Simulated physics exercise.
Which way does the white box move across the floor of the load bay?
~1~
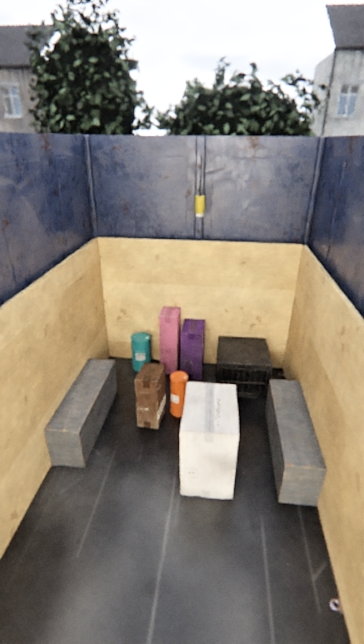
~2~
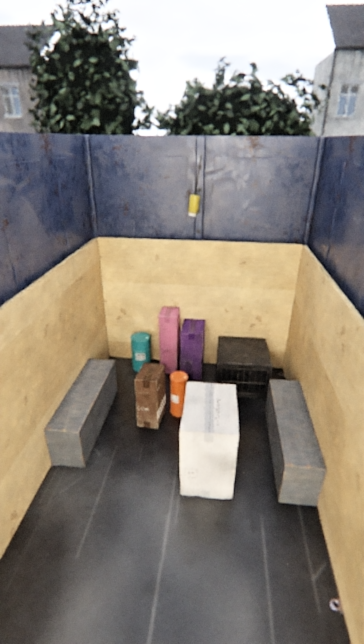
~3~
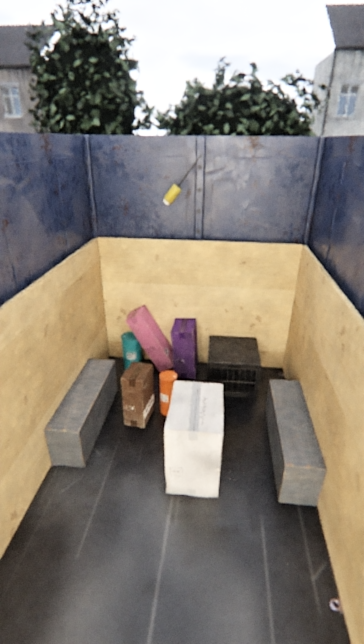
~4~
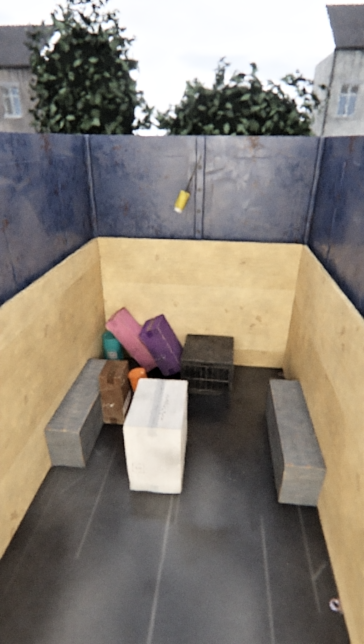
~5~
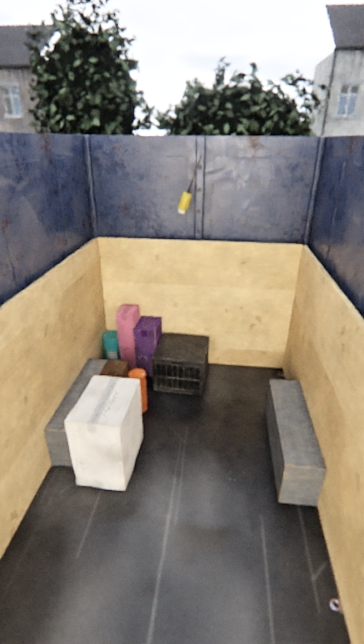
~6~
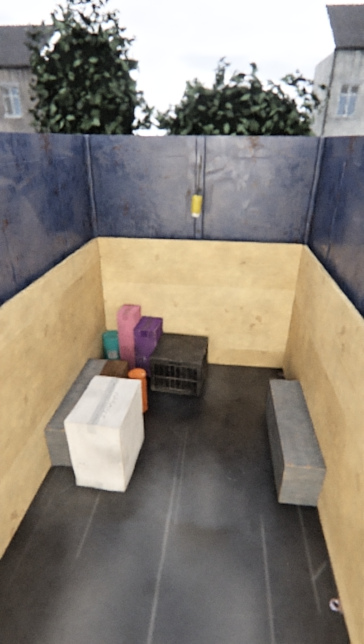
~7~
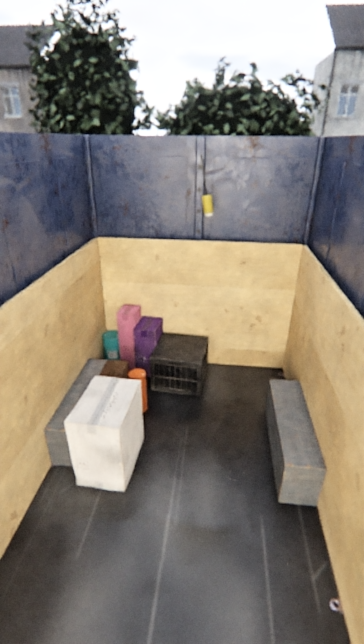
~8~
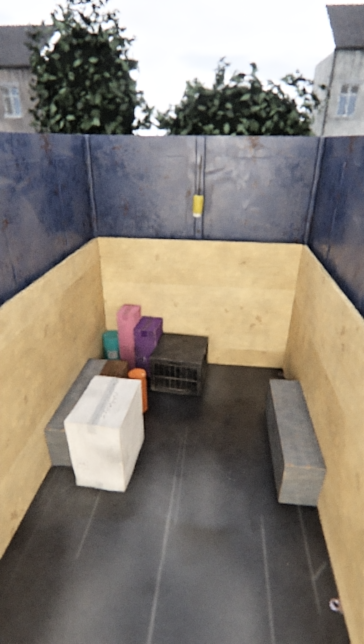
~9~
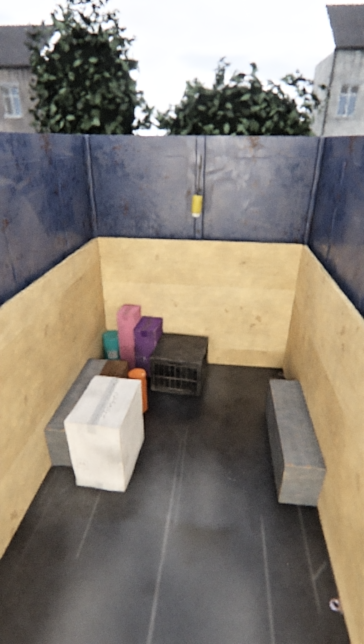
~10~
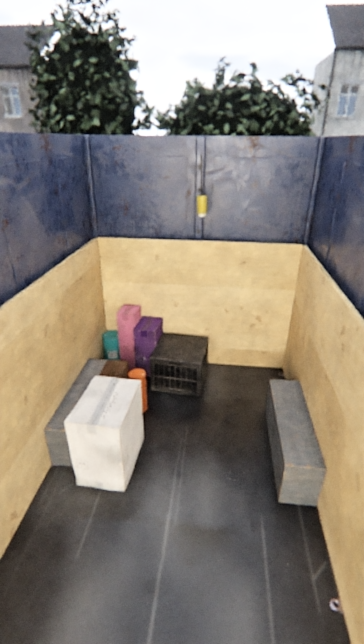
The white box slides to the left, ending up beside the grey wheel box on that side.
